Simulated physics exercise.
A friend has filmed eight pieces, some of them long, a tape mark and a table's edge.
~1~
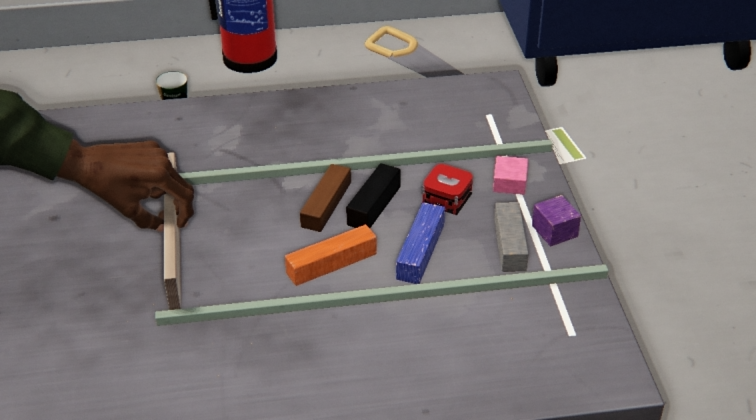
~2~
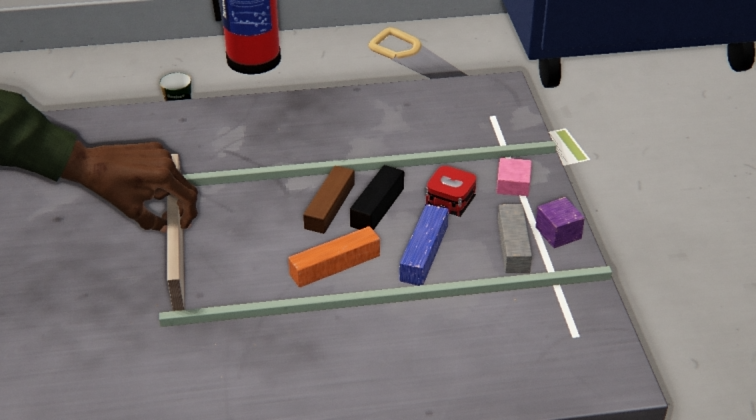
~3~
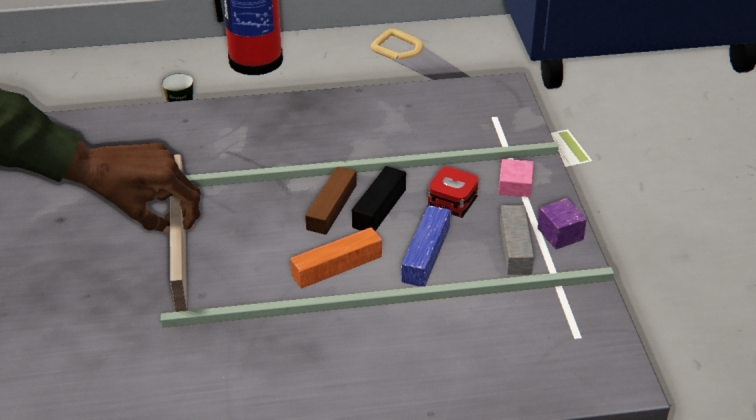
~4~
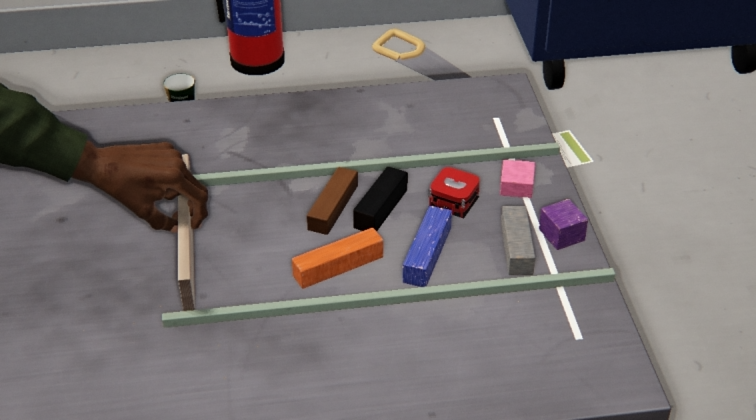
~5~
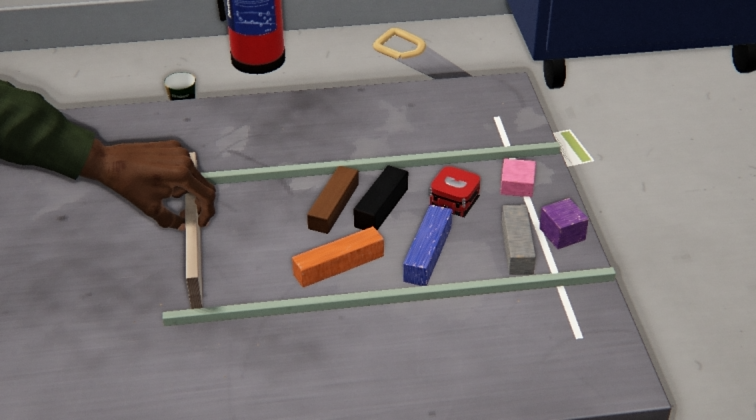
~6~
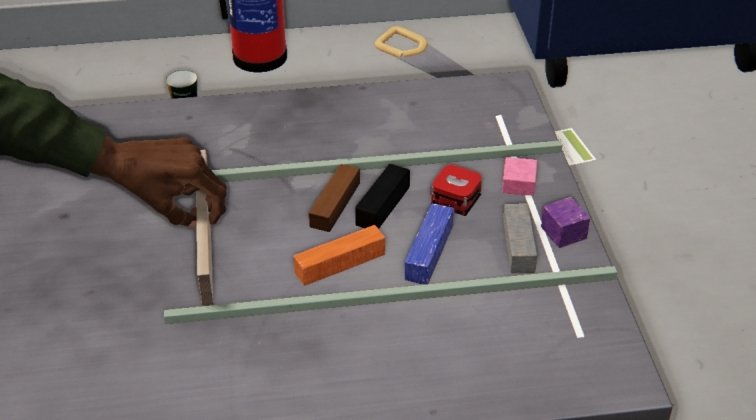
A hand held a wooden board upright between two pale green strips on a grey table and slid it slowly a short way right, while the eight colourful pieces ahead of it stayed put.
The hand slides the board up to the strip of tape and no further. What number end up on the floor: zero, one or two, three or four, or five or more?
The number that fall off is three or four.
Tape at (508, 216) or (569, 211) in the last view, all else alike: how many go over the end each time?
In that order 2 and 7.
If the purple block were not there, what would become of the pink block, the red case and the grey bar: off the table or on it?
The pink block is lost, the red case comes down, the grey bar tumbles off.
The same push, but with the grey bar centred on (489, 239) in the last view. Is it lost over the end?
The grey bar goes over.
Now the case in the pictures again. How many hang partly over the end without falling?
It comes to 2.
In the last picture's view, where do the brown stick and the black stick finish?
First (535, 178), then (559, 179).
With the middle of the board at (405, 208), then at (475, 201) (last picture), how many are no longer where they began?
At the one place 5, at the other 8.
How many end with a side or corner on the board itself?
2 of them.
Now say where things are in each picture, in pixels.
Purple block (556, 221); pink block (511, 175); grey bar (511, 236); board (172, 229); tape (526, 213), in the first frame.
Pink block (514, 177); red case (451, 191), in the second frame.
Grey bar (516, 239); brown stick (332, 200), in the third frame.
Purple block (563, 224); orange bar (338, 258), in the fourth frame.
Pink block (518, 178); board (193, 229), in the fifth frame.
Purple block (565, 222); pink block (520, 176); grey bar (520, 238); board (204, 226); tape (535, 214), in the sixth frame.
Early on, none off yet; purple block at rest near (565, 222); pink block at rest near (520, 176); grey bar at rest near (520, 238).
A while later, none off yet; purple block leaning well over near (621, 240); pink block travelled about its own width near (575, 170); grey bar travelled about its own width near (580, 235).
Finally, the number that fall off is three or four; lost, red case, grey bar, pink block and purple block.
